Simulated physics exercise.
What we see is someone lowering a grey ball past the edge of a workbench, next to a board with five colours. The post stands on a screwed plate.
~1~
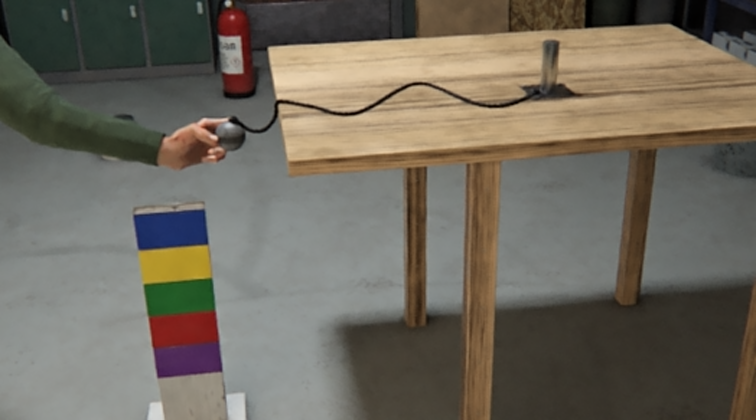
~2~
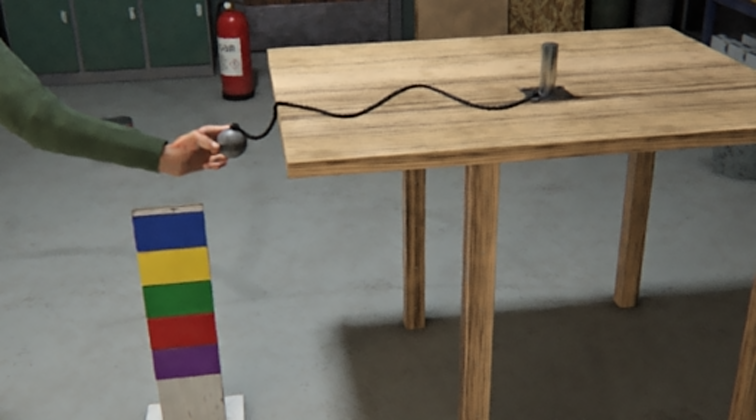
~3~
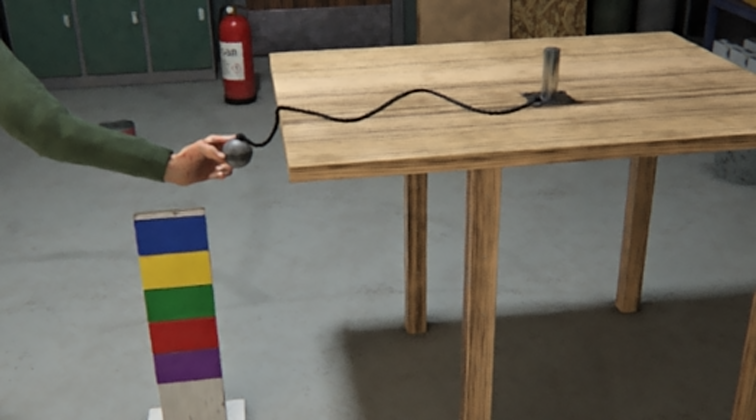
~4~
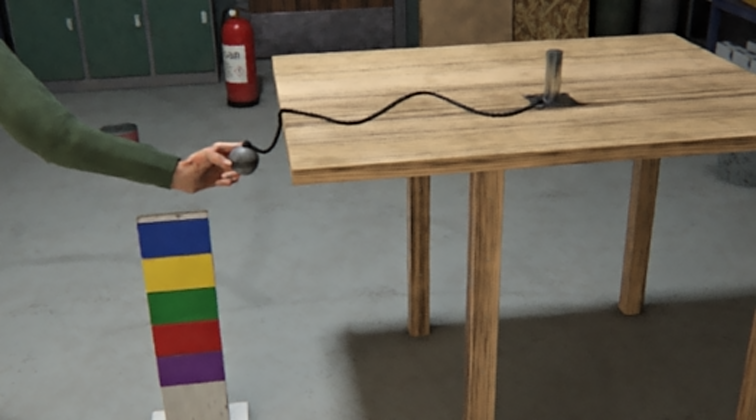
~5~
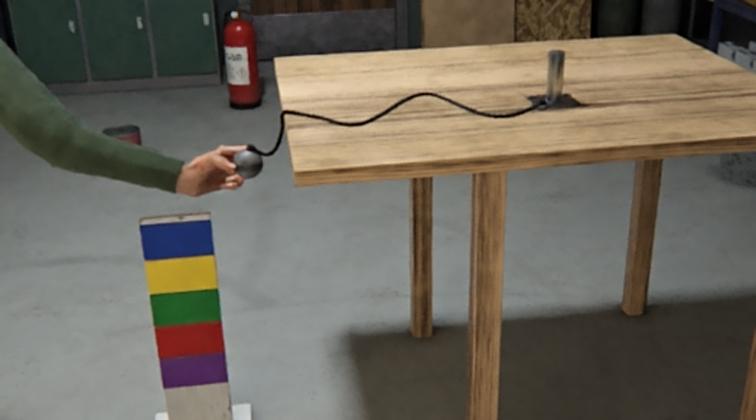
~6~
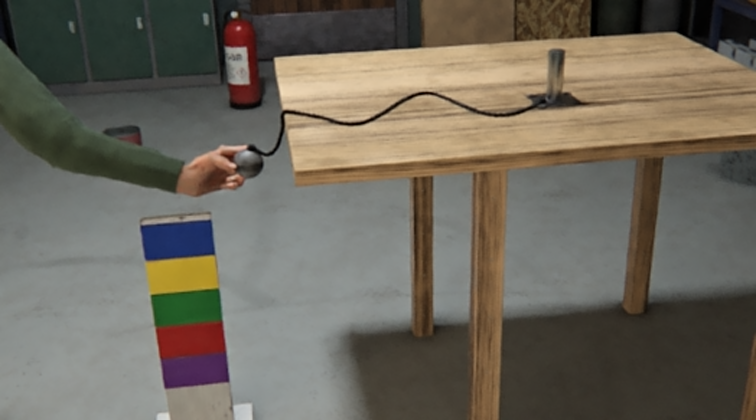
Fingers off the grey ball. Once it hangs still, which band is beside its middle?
At green.
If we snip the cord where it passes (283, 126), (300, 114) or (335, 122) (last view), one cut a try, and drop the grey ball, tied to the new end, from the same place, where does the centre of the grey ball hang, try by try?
Near (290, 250), (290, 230) and (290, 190).
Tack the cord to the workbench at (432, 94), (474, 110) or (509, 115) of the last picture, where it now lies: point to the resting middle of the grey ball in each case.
Try by try, around (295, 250), (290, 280) and (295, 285).
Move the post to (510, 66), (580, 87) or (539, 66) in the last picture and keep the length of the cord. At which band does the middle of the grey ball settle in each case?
Try by try: Green; yellow; yellow.
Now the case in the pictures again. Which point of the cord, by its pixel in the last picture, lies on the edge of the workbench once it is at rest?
The one at (382, 114).
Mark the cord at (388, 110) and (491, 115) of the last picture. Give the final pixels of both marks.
The first at (297, 111), the second at (467, 104).
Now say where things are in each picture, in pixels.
Grey ball (230, 136); blue (171, 231); yellow (176, 265); green (180, 298); red (184, 330); purple (188, 361), in the first picture.
Grey ball (232, 143); cord through (513, 105) (453, 97) (402, 90) (360, 113) (296, 106), in the second picture.
Grey ball (237, 153), in the third picture.
Grey ball (244, 160); cord through (518, 112) (458, 104) (406, 97) (365, 120) (301, 113), in the fourth picture.
Grey ball (248, 163), in the fifth picture.
Grey ball (249, 163); cord through (520, 112) (460, 105) (409, 98) (368, 121) (304, 114), in the sixth picture.
Soon after, ball near (293, 301); level with green.
At rest, ball near (296, 302); level with green. Its centre hangs level with the green band.
